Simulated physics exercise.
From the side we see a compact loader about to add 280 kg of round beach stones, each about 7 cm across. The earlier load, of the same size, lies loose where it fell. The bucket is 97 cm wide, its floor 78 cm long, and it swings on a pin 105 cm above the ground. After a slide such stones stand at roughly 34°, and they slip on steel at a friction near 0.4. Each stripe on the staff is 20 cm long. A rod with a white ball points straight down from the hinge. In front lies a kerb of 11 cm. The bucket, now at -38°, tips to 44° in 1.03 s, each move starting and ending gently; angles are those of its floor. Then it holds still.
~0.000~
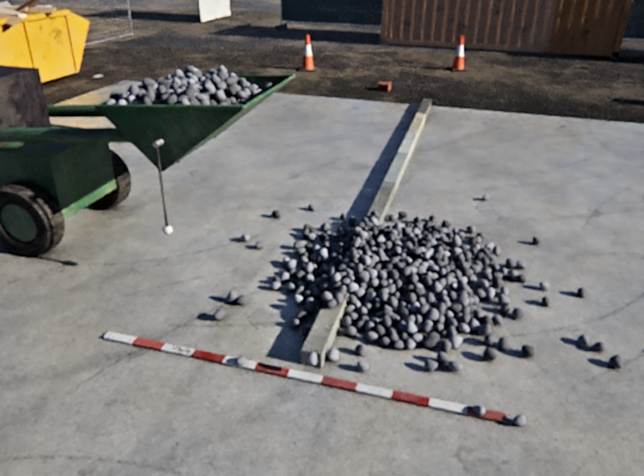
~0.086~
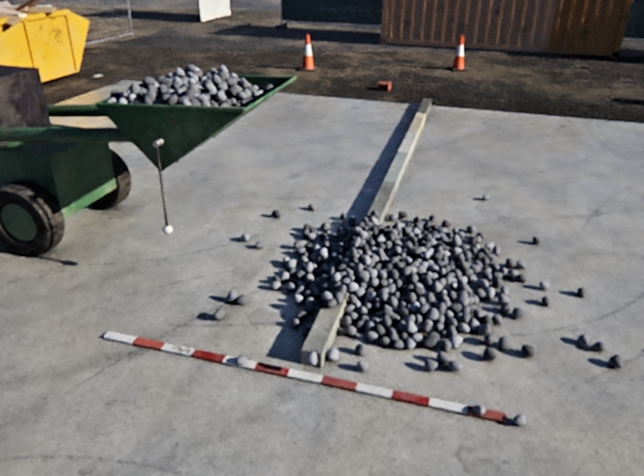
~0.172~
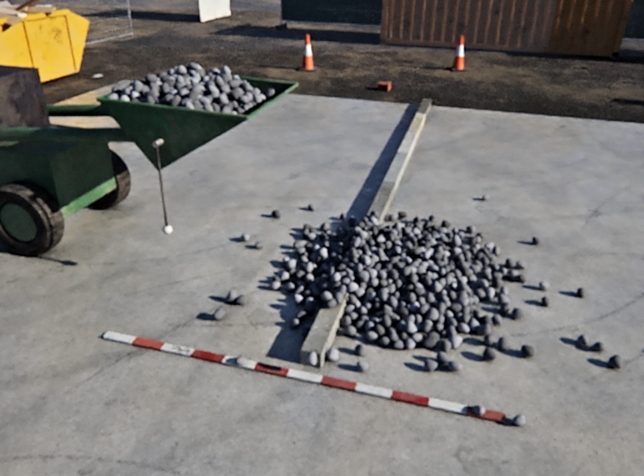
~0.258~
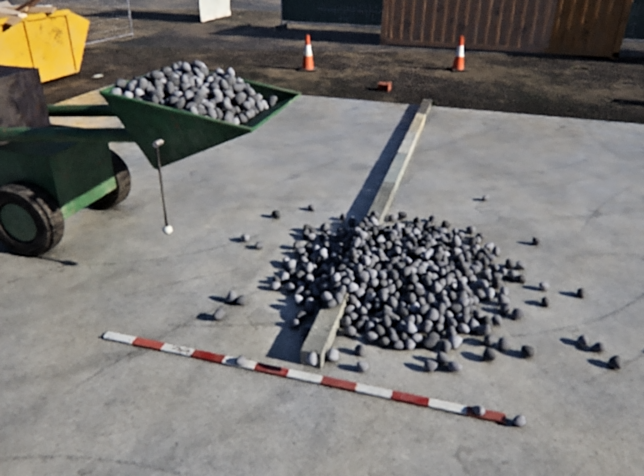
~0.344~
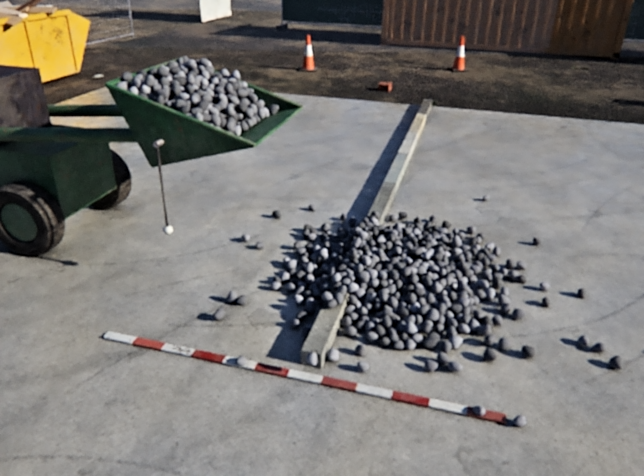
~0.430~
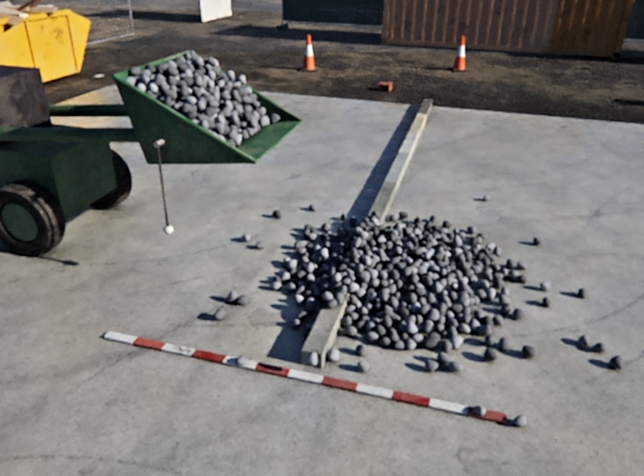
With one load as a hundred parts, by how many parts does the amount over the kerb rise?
About 2 per cent.
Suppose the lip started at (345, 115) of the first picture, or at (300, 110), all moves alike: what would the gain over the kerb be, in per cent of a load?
Near 65 per cent from the first place, 25 from the second.
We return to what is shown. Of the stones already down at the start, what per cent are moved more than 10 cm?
About 5 per cent.
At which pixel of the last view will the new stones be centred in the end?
Around (298, 253).
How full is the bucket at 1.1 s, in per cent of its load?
Roughly 35 per cent is still inside.
After 0.8 s the floor is at 31°; in per cent of one load, 99 in the bucket, 25 on this side of the kerb, 77 over the kerb; the foremost stones are at (581, 311).
After 1.1 s the floor is at 44°; in per cent of one load, 37 in the bucket, 87 on this side of the kerb, 77 over the kerb; the foremost stones are at (581, 311).
After 1.5 s the floor is at 44°; in per cent of one load, 1 in the bucket, 123 on this side of the kerb, 78 over the kerb; the foremost stones are at (581, 311).
After 3.9 s the floor is at 44°; in per cent of one load, 0 in the bucket, 123 on this side of the kerb, 78 over the kerb; the foremost stones are at (581, 311). Net gain over the kerb, 2.
